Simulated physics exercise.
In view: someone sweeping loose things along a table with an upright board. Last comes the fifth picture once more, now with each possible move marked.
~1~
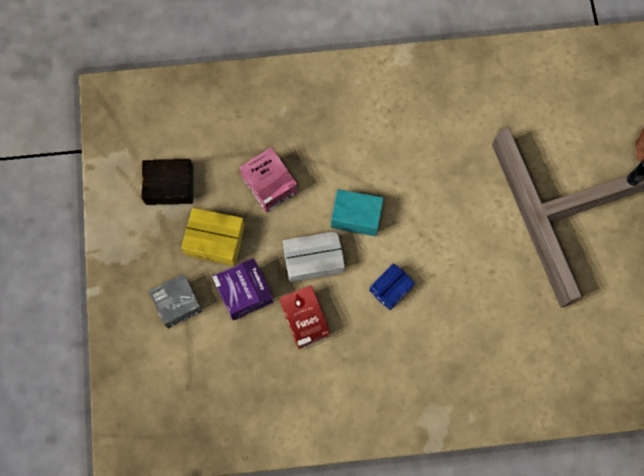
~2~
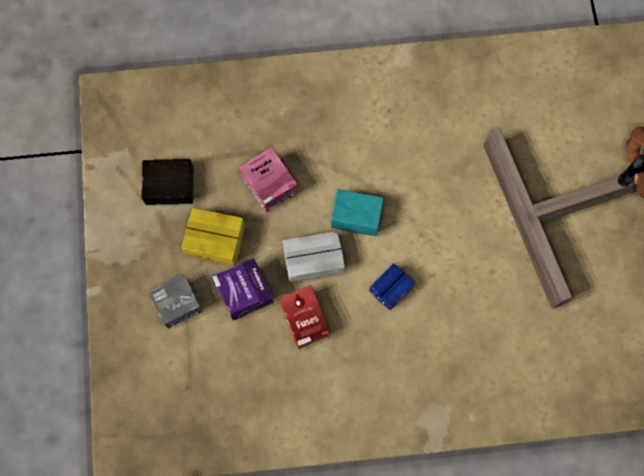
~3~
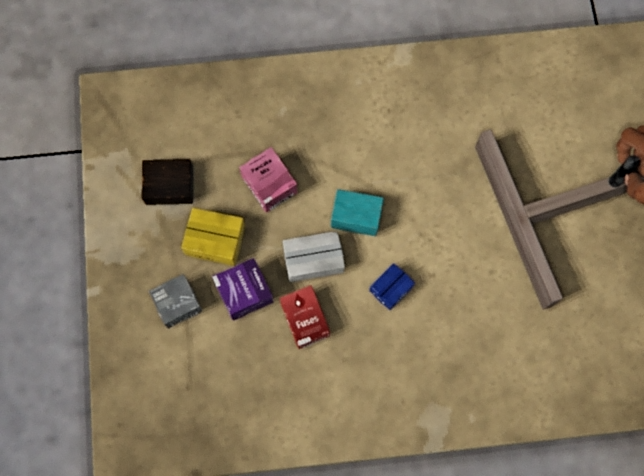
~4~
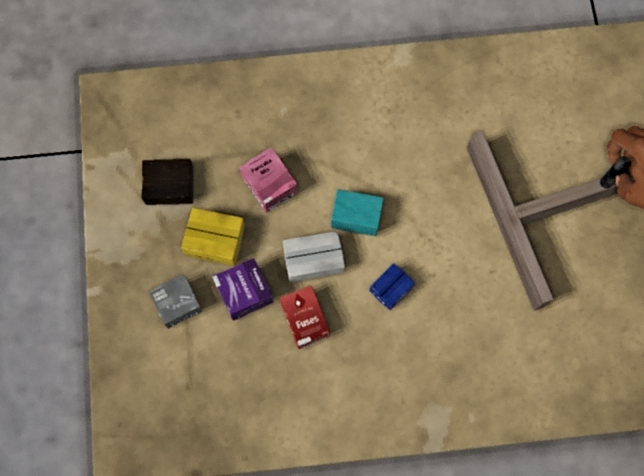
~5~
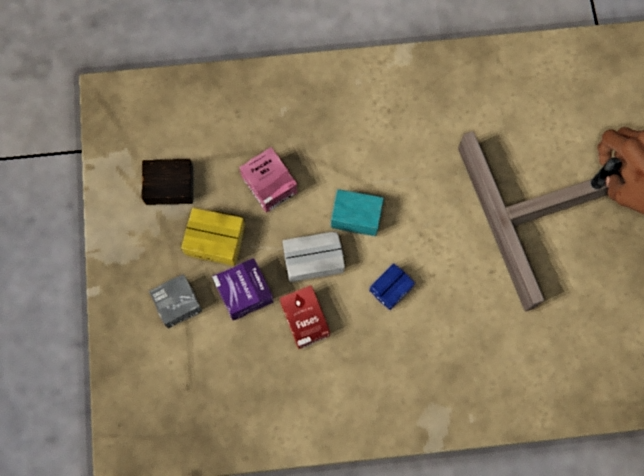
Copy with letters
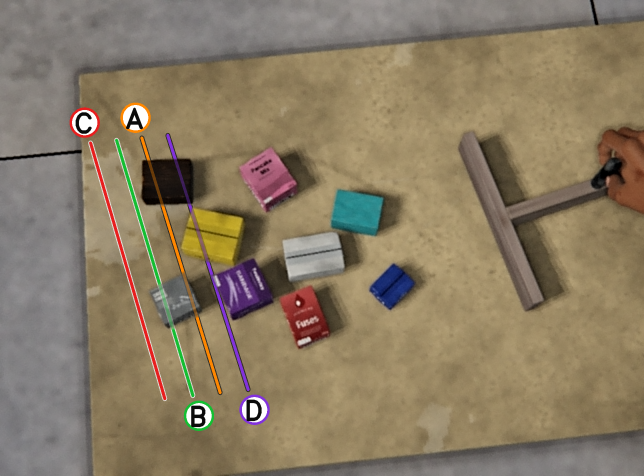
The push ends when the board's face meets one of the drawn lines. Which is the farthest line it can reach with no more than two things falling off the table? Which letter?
No third one falls up to A.
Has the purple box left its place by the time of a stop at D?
Yes.
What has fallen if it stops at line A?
The grey box.
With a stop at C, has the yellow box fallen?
Yes.
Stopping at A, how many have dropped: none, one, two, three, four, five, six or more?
In all, one.
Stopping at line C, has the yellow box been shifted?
Yes.
On the marked copy, A at (179, 260); B at (153, 263); C at (126, 266); D at (206, 258).
With A. Early on, board (387, 227); blue box (375, 288); turquoise block (343, 218).
Further on, board (270, 238); grey box (155, 304); yellow box (186, 244).
At the end, board (179, 248); grey box over the edge; black block (92, 195); one fallen.
As for the rest, B drops four; C drops four; D is within the limit but short.
